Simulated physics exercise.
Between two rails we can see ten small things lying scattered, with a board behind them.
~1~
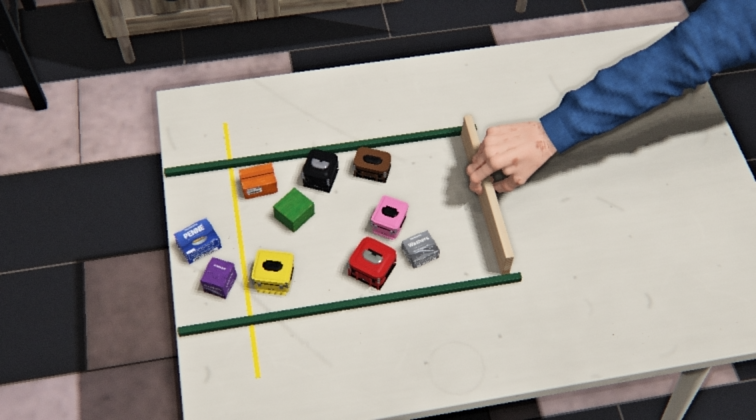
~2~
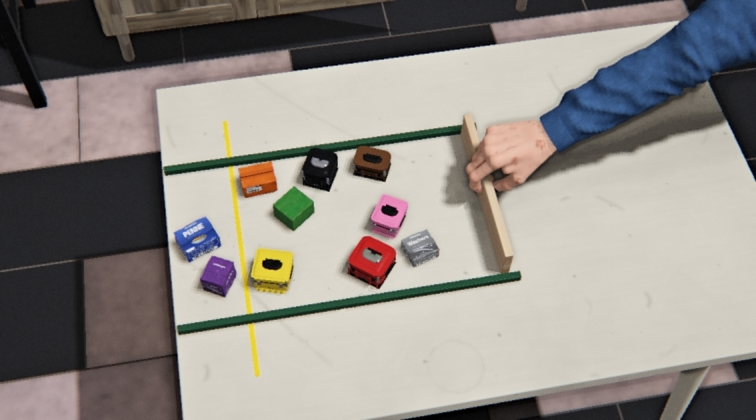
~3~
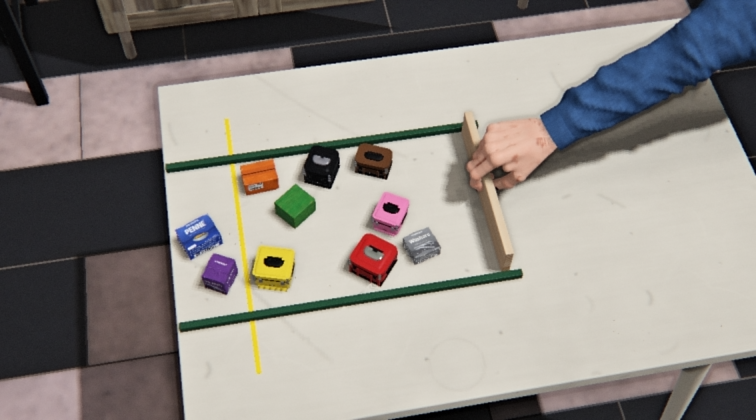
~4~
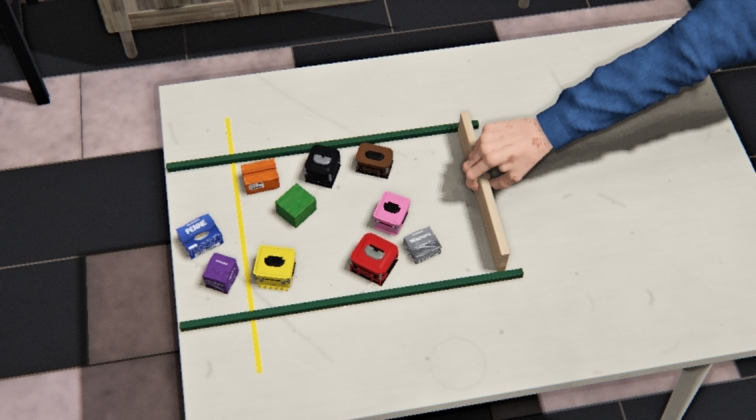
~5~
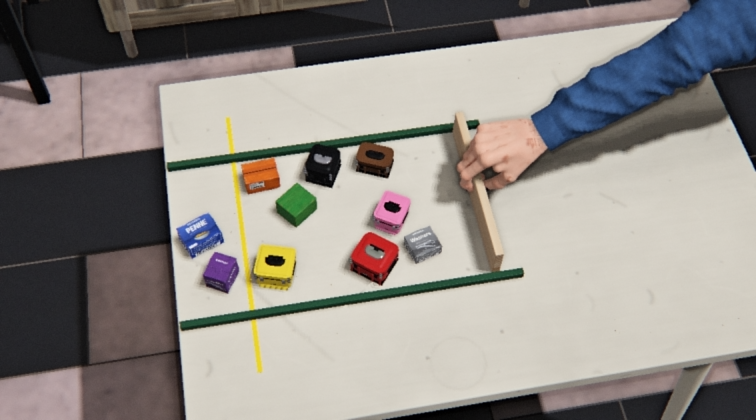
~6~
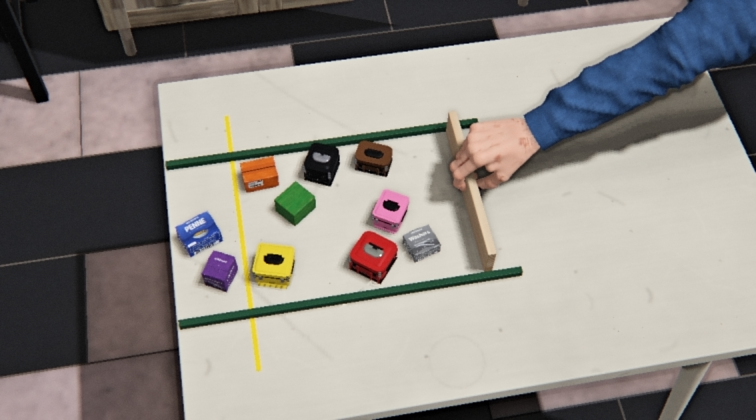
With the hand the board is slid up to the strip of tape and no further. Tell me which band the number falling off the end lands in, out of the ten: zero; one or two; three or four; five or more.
Pretty sure the pieces that leave the surface number three or four this time.
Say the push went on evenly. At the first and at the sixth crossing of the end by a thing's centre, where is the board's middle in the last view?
It sits near (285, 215), and then near (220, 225).
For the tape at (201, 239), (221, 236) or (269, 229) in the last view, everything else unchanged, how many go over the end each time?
Per try: 6; 4; 1.
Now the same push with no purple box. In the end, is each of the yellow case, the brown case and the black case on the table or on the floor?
Yellow case: Over the edge; brown case: Still there; black case: Still there.
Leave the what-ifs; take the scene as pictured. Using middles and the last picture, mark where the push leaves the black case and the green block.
The black case ends up near (184, 192), and the green block near (223, 210).
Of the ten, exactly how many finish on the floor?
Altogether the count is 3.
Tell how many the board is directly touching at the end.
Total: 4.
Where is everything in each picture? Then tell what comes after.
Blue box (198, 241); purple box (219, 278); orange box (258, 181); board (486, 193); tape (240, 240), in the first picture.
Purple box (219, 277); board (486, 192), in the second picture.
Orange box (260, 177); brown case (374, 161), in the third picture.
Blue box (200, 236); grey box (422, 245), in the fourth picture.
Purple box (221, 273); red case (375, 258), in the fifth picture.
Blue box (199, 234); purple box (220, 271); orange box (260, 175); board (470, 189); tape (242, 233), in the sixth picture.
Soon after, none off yet; blue box at rest near (199, 234); purple box at rest near (220, 271); orange box at rest near (260, 175).
Then, none off yet; blue box at rest near (199, 234); purple box moved about its own width near (200, 276); orange box moved about its own width near (221, 182).
At rest, the number that fall off is three or four; fallen, yellow case, orange box and purple box.
